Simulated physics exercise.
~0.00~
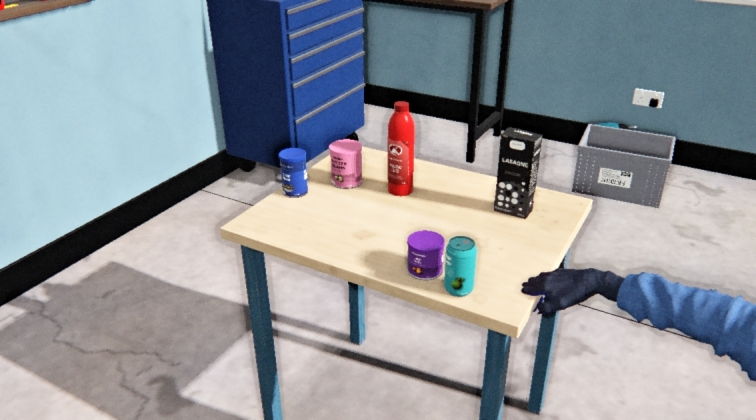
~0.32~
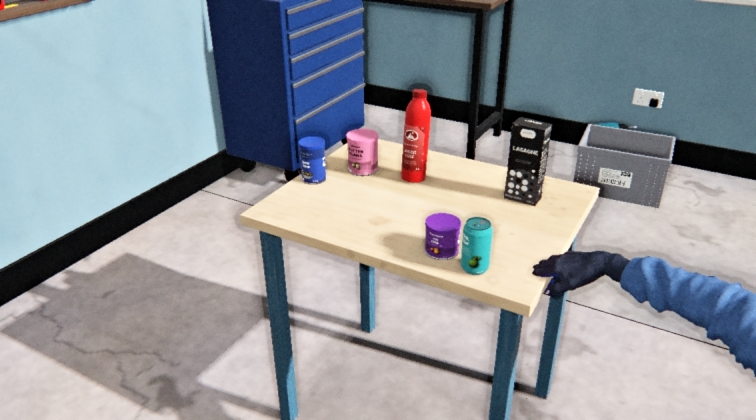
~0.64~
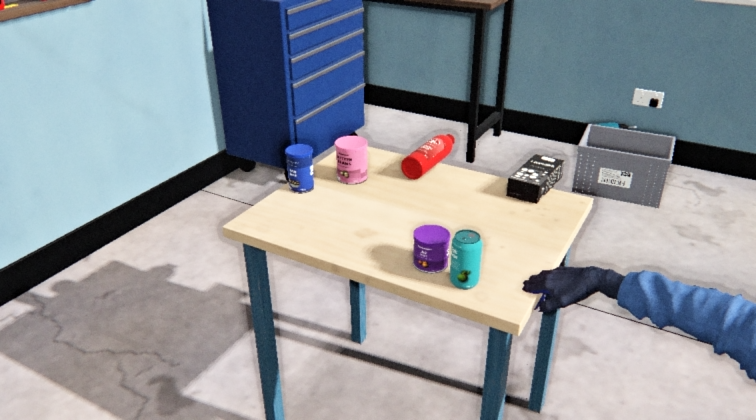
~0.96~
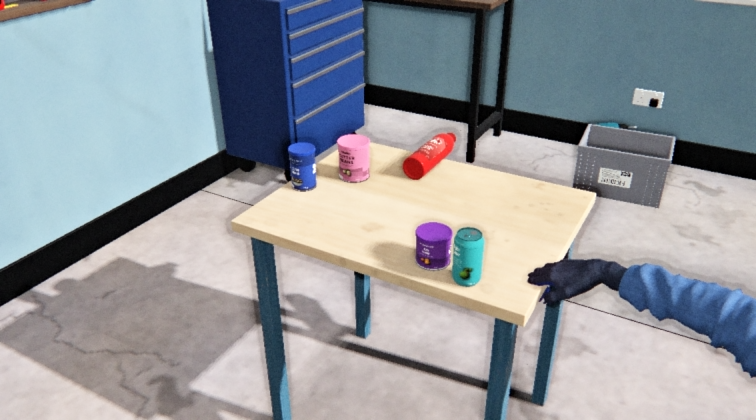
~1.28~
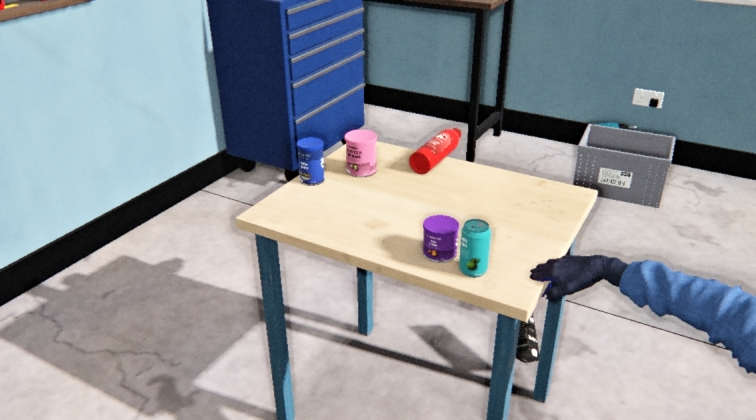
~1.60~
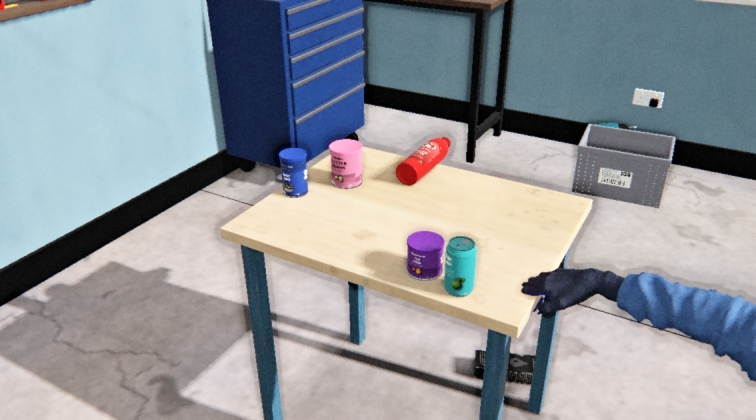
We see a gloved hand beside a wooden table that shifts back and forth, toppling a red bottle and a black carton; the carton drops to the floor, while the bottle stays lying on top among the upright blue, pink, purple and turquoise containers.
